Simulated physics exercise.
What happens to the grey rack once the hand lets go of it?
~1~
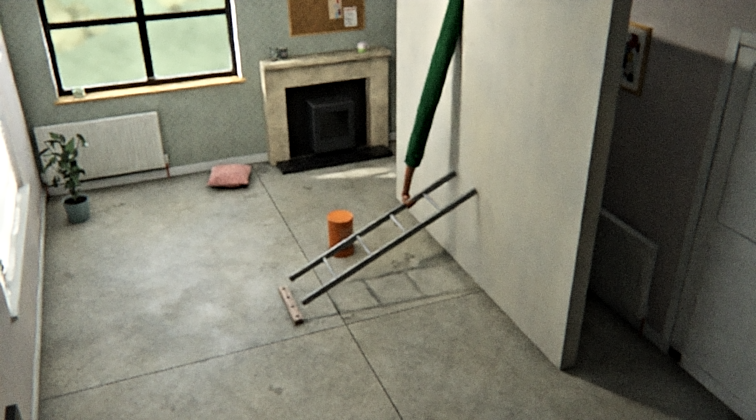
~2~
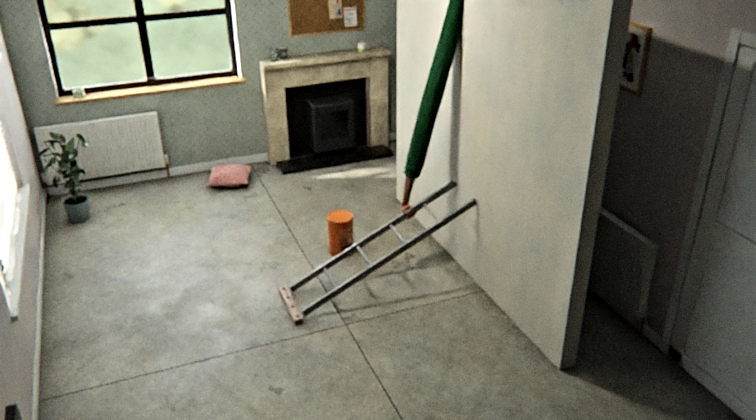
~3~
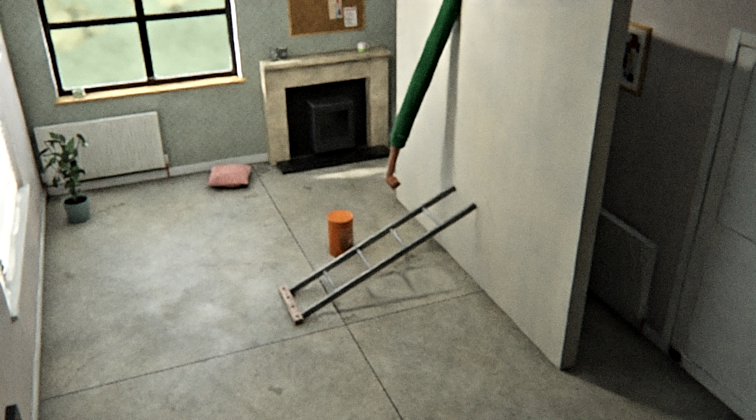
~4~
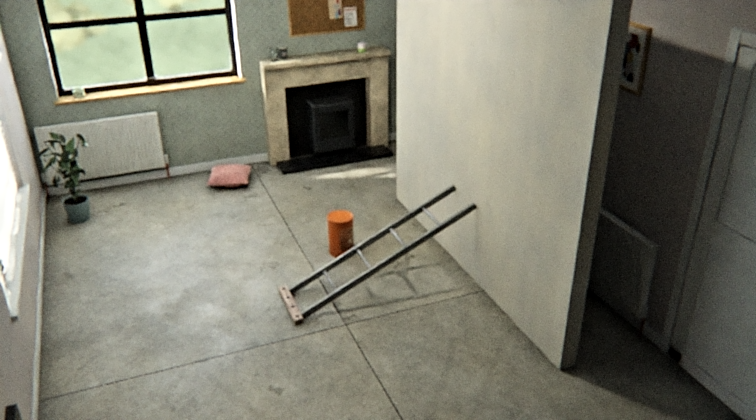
The grey rack stays up, still leaning at the same slant with its foot at the batten after the arm has gone.
